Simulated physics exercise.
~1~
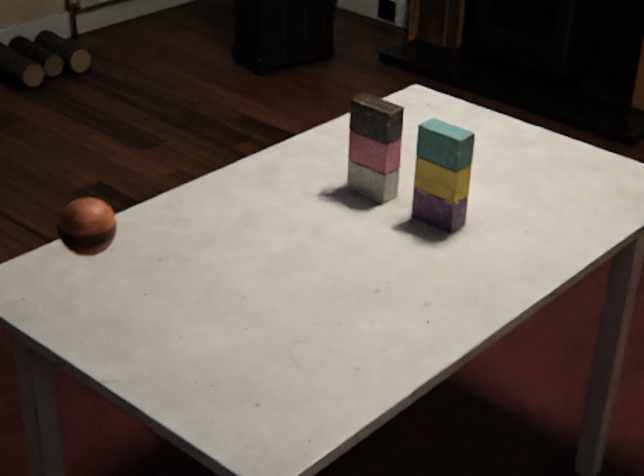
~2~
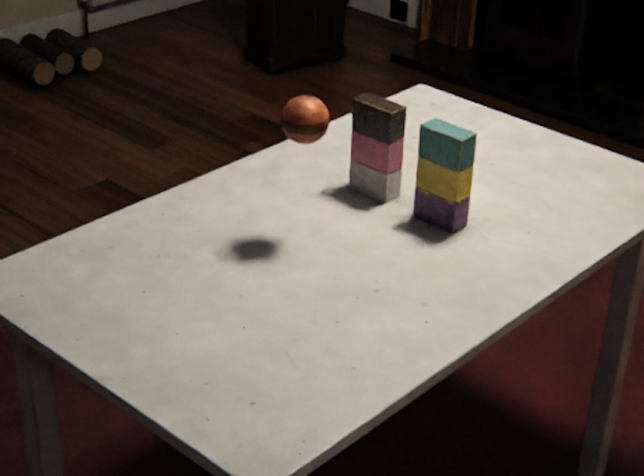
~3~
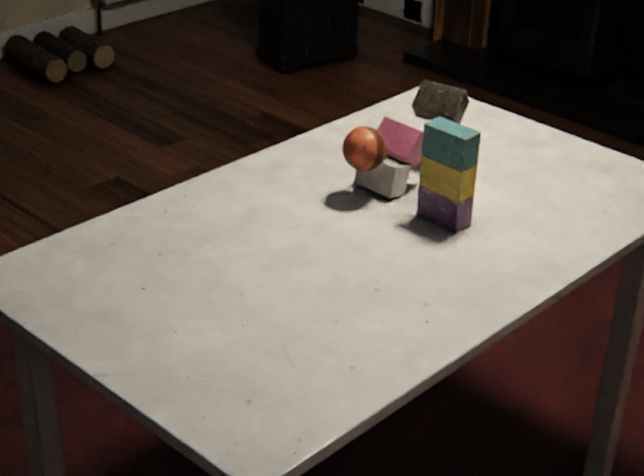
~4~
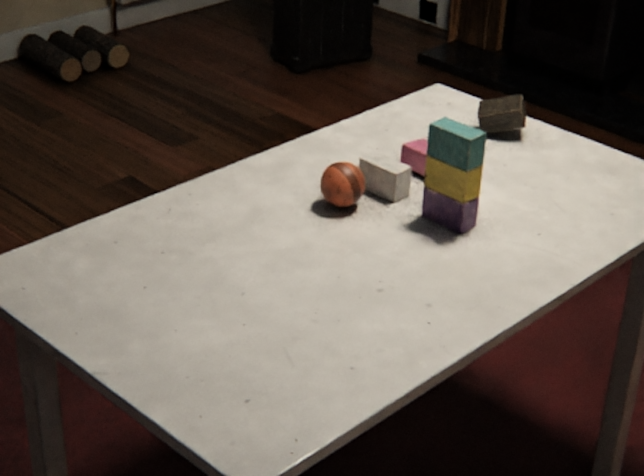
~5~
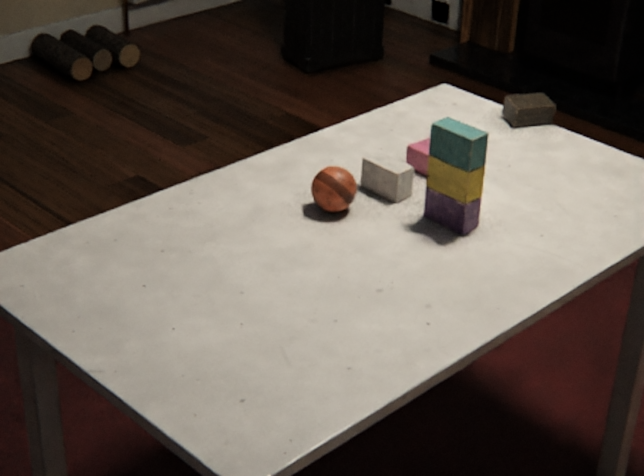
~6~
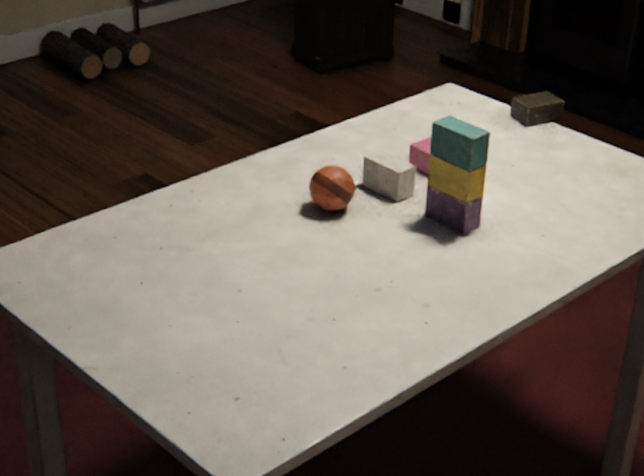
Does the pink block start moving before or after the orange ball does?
The pink block starts moving after the orange ball, which is already travelling across the table while the pink block is still in its stack.
An orange ball flies right above a white table and strikes a stack of black, pink and white blocks, knocking the upper two off, then drops back slightly left; the black block ends near the far edge, while the neighbouring purple, yellow and turquoise stack stays standing.
